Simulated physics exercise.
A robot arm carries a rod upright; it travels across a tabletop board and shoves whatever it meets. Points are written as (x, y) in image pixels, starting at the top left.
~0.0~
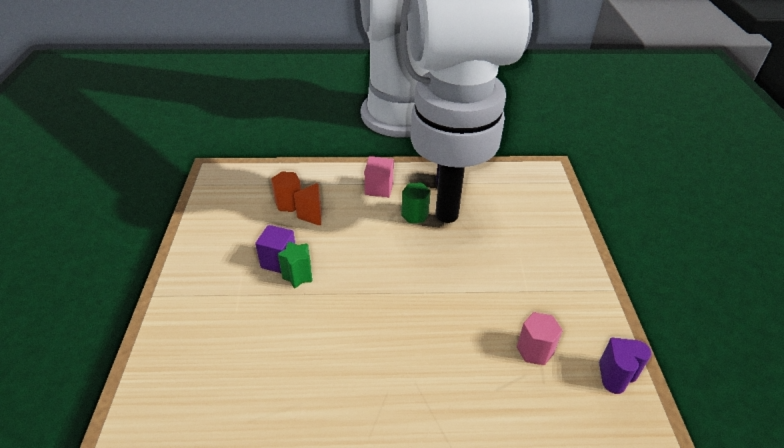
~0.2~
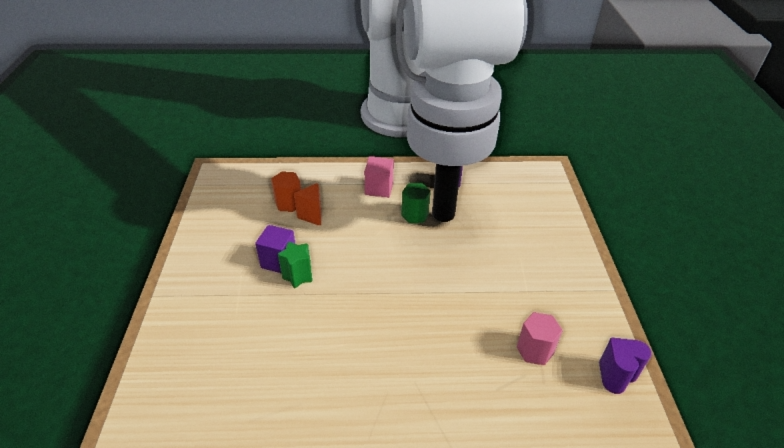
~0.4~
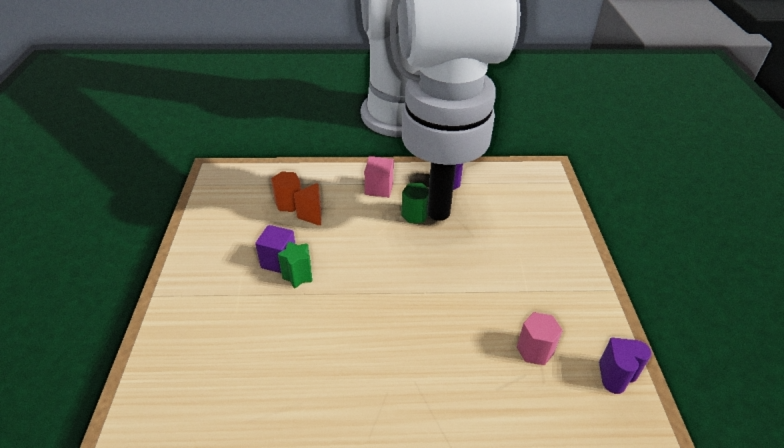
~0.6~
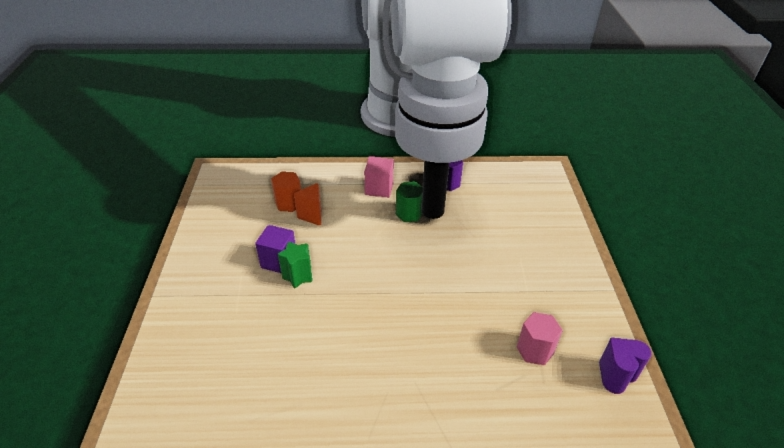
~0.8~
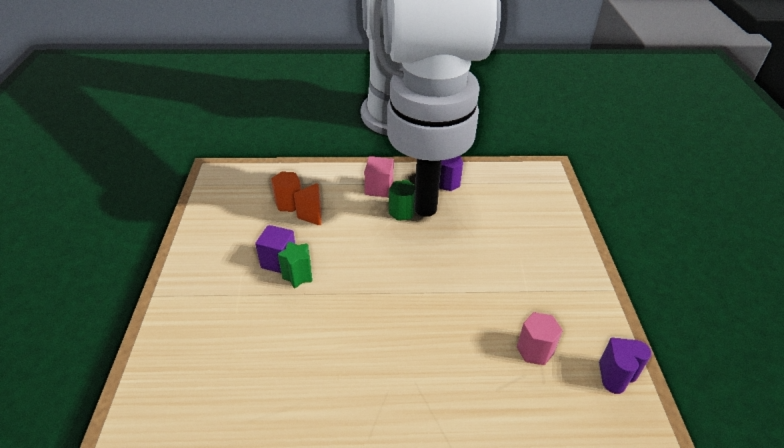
A robot arm with a black rod slid slowly left near the back of a wooden board, nudging a green block slightly left, while the orange, pink, purple and other green blocks stayed still.
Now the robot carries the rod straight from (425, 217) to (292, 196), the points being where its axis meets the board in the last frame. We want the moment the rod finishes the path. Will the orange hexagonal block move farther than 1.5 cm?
Yes - that is the case.
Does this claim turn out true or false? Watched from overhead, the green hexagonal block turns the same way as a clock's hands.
This is true.
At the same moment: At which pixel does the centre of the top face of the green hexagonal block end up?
I think it will end close to (278, 160).
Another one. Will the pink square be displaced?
No, that is not what happens.
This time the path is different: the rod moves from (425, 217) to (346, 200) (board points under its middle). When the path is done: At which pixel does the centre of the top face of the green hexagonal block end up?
At (322, 172).
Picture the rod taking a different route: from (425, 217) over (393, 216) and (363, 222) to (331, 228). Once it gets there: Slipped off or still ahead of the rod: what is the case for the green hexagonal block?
Fallen away.
What follows on the original path. One third of the way, rod (379, 204); green hexagonal block (357, 180).
Two thirds of the way, rod (335, 197); green hexagonal block (312, 172), turned 20° clockwise.
At the end, rod (291, 190); orange hexagonal block (265, 181), turned 55° anticlockwise; orange triangular piece (305, 193), turned 35° anticlockwise; pink square in place; green hexagonal block (278, 160), turned 55° clockwise.
